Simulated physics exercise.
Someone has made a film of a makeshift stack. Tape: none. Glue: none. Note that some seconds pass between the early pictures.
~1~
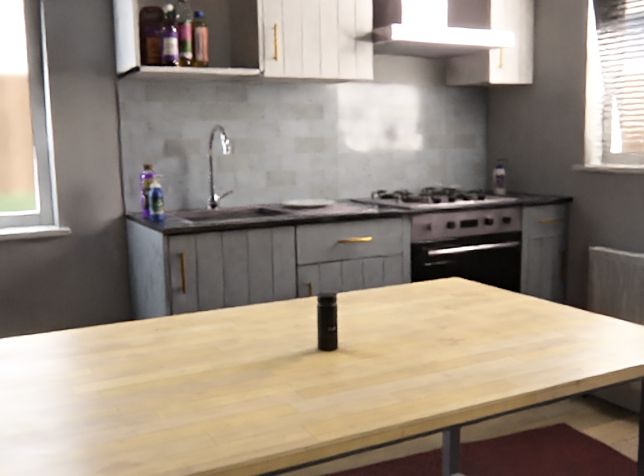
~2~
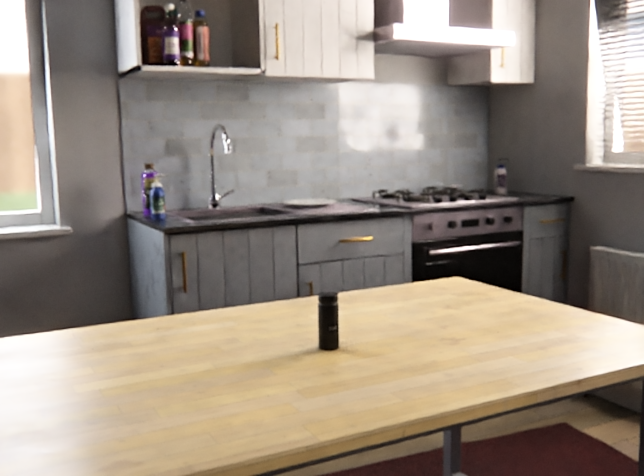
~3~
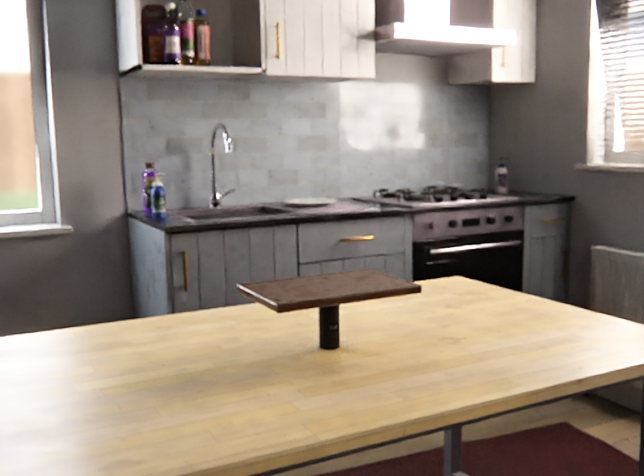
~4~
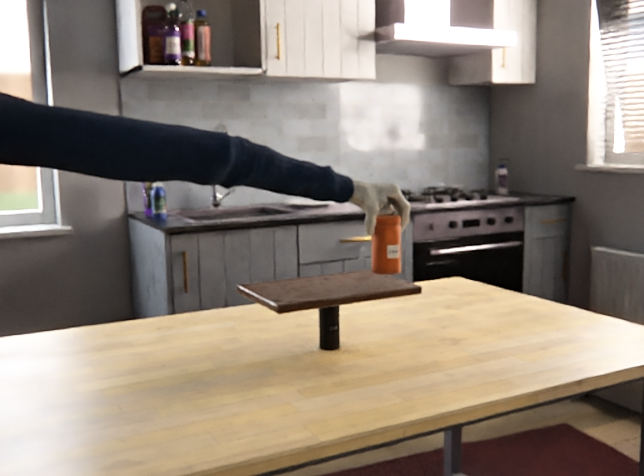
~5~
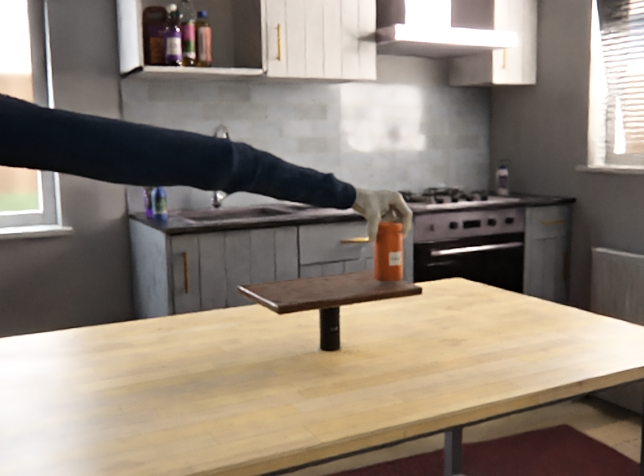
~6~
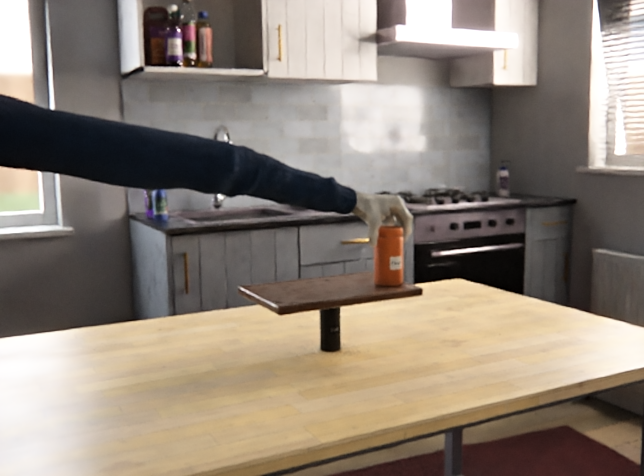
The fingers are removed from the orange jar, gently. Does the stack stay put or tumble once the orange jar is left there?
It tumbles.
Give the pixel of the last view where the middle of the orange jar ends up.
About (468, 328).
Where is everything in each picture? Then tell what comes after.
In the first picture, the last thing is not in view yet; black shaker (327, 322).
In the second picture, the last thing is not in view yet; black shaker (328, 321).
In the third picture, the last thing is not in view yet; black shaker (329, 320).
In the fourth picture, coming down; orange jar (386, 244); black shaker (329, 321).
In the fifth picture, coming down; orange jar (388, 251); black shaker (330, 322).
In the sixth picture, in place under the hand; orange jar (388, 256); black shaker (330, 322).
Then, 0.30 s after the last picture, orange jar now fallen; brown lid tipped 33° from how it was.
Then, 0.50 s after the last picture, brown lid tipped 44° from how it was; black shaker tipped 8° from how it was.
Then, 0.60 s after the last picture, brown lid now fallen; black shaker tipped 48° from how it was.
Then, 0.70 s after the last picture, black shaker now fallen.
At rest, fallen, black shaker, brown lid and orange jar. Seen from the same camera at the end, orange jar near (469, 327). The stack loses its balance.
